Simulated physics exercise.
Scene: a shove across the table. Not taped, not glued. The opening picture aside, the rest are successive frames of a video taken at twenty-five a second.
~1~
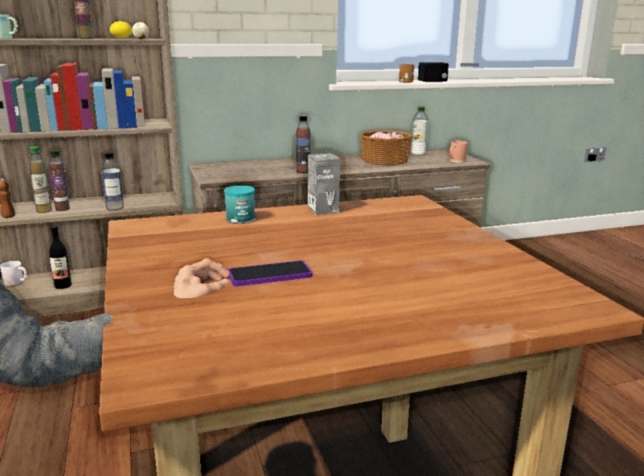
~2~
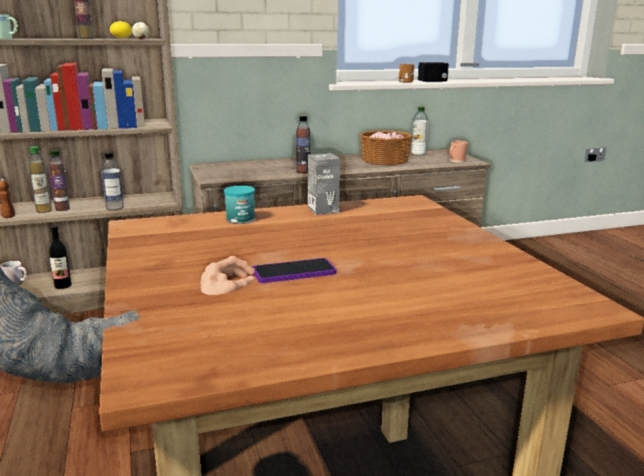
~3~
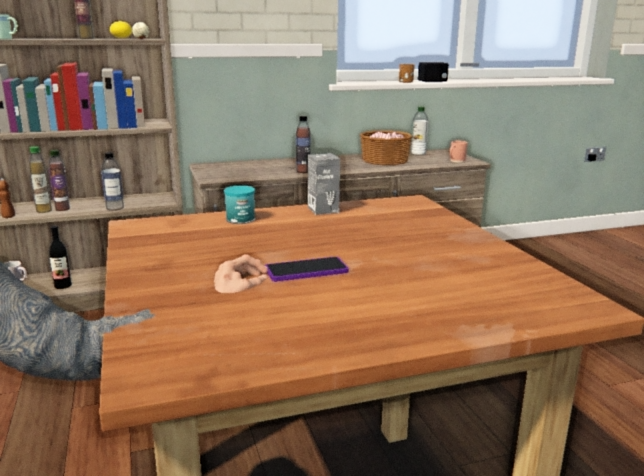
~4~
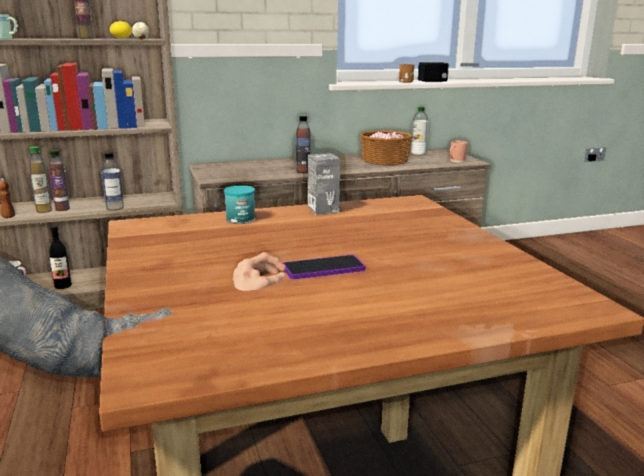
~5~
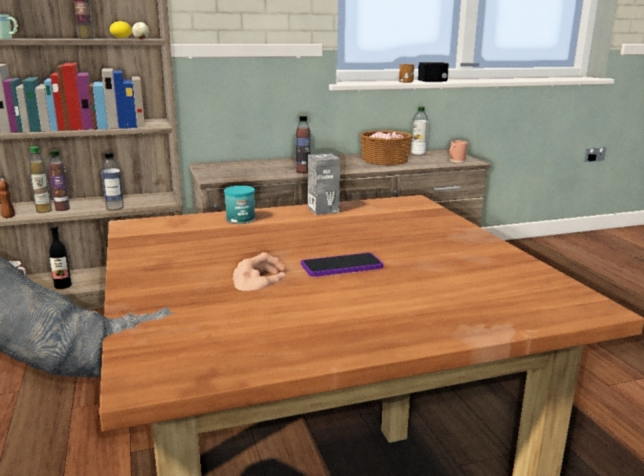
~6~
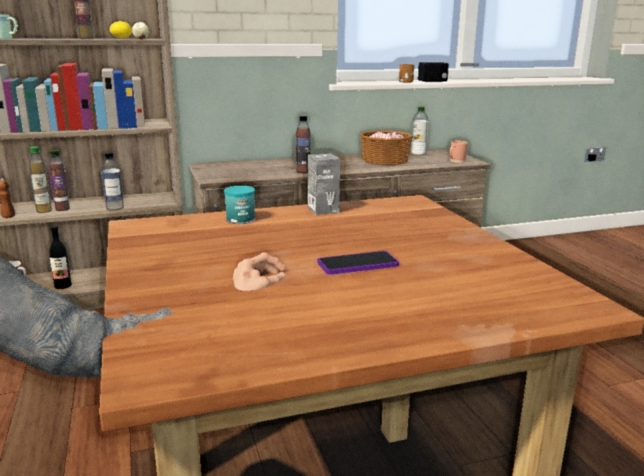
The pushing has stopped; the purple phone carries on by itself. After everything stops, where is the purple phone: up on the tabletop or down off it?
It is up on the tabletop.
Then, 0.10 s after the last picture, purple phone slid about its own width near (389, 259).
Then, 0.20 s after the last picture, purple phone slid about its own width near (407, 257).
At rest, moved from the start, purple phone. Seen from the same camera at the end, purple phone near (414, 256).
